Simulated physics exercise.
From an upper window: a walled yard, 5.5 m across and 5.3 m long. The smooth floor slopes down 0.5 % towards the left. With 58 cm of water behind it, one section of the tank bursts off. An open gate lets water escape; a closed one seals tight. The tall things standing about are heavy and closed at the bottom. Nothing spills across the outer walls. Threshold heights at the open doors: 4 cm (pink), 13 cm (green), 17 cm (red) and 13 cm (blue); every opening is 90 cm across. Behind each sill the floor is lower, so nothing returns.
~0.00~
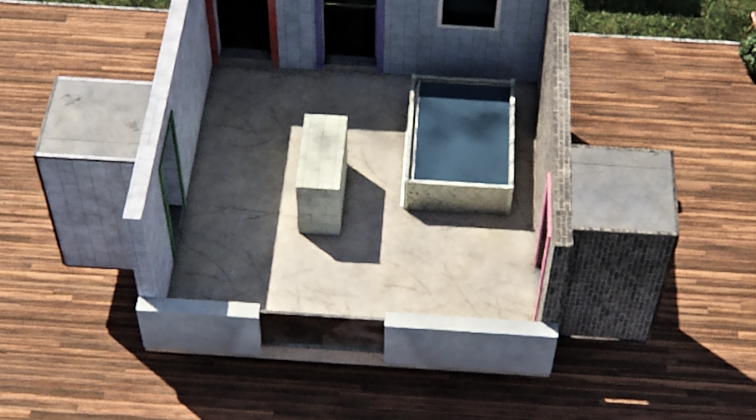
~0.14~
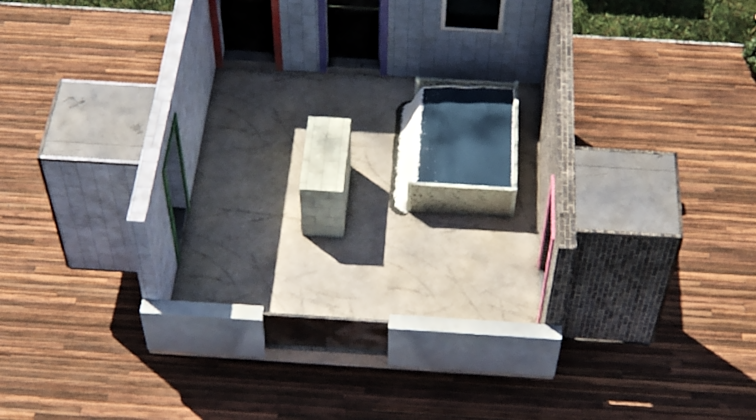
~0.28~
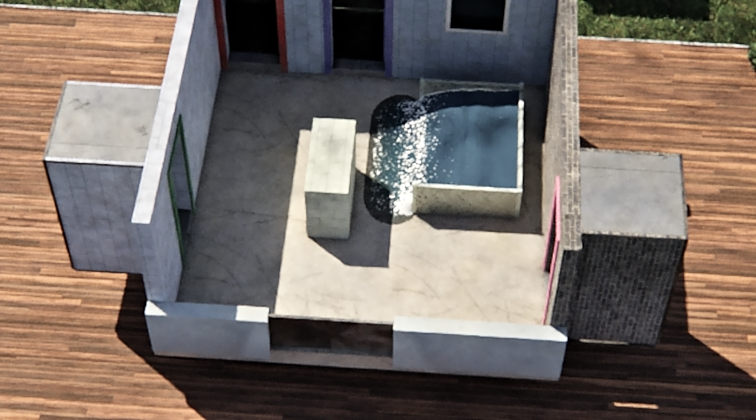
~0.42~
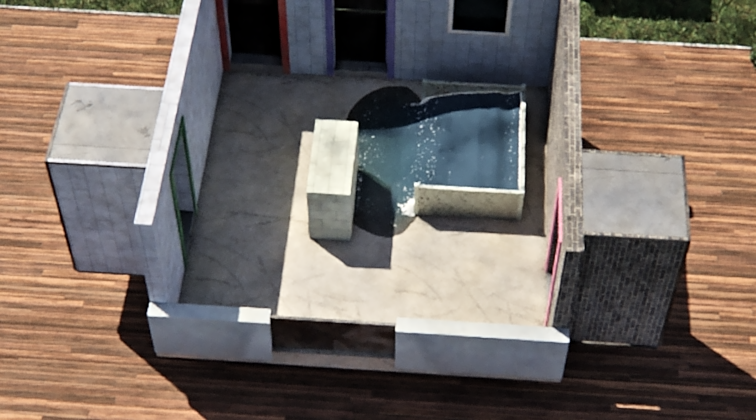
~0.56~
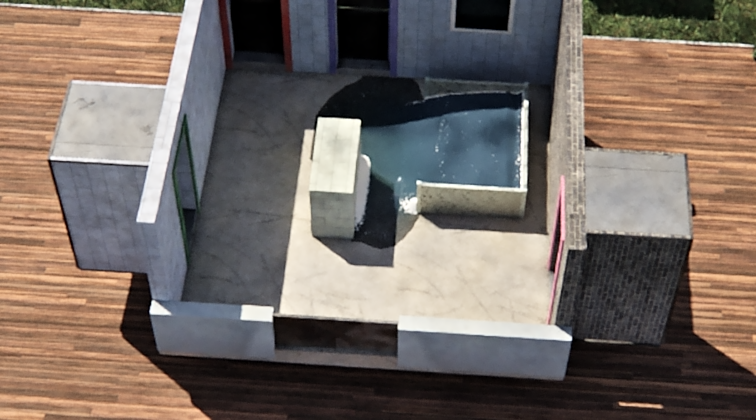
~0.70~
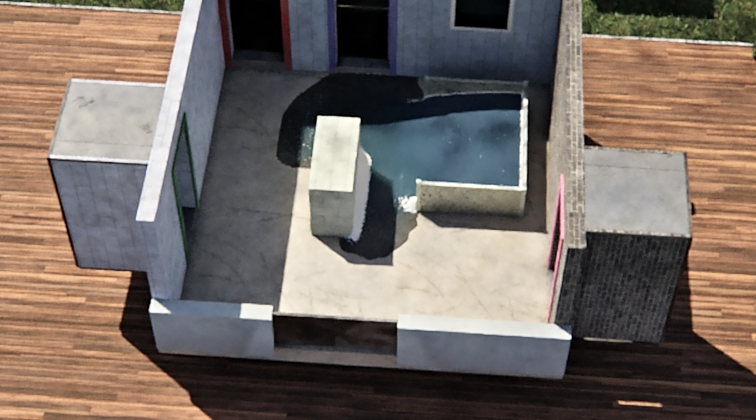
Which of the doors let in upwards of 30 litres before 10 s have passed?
The water let in: At the pink door it goes over the limit; at the green door it stays under the limit; at the red door it exceeds the limit; at the blue door it does not reach the limit.
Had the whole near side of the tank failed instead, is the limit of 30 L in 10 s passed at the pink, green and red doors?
Against that limit: Pink past it, green not over, red under.
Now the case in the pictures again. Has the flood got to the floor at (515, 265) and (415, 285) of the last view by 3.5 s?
In turn: Not reached, flooded.
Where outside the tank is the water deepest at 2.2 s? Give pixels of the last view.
At about (225, 71).
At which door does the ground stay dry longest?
It is the pink one.
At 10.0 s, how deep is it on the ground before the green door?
Some 7.5 cm.
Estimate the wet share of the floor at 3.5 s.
Near 75 per cent is wet.
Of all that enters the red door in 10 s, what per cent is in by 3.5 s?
Some 90 per cent by then.
After 1.4 s water covers 40 % of the floor and is deepest (38 cm) near (363, 178); pink door not reached, green door not reached, red door 7 cm at the sill, 0 L in, blue door 13 cm at the sill, 0 L in.
After 2.2 s water covers 55 % of the floor and is deepest (42 cm) near (225, 71); pink door not reached, green door 3 cm at the sill, 0 L in, red door 30 cm at the sill, 17 L in, blue door 11 cm at the sill, 0 L in.
After 3.5 s water covers 75 % of the floor and is deepest (23 cm) near (225, 71); pink door 5 cm at the sill, 0 L in, green door 6 cm at the sill, 0 L in, red door 22 cm at the sill, 77 L in, blue door 14 cm at the sill, 5 L in.
After 6.0 s water covers 95 % of the floor and is deepest (16 cm) near (226, 321); pink door 6 cm at the sill, 14 L in, green door 5 cm at the sill, 0 L in, red door 9 cm at the sill, 84 L in, blue door 7 cm at the sill, 7 L in.
After 10.0 s water covers 100 % of the floor and is deepest (12 cm) near (544, 88); pink door 9 cm at the sill, 66 L in, green door 8 cm at the sill, 2 L in, red door 5 cm at the sill, 84 L in, blue door 4 cm at the sill, 7 L in.
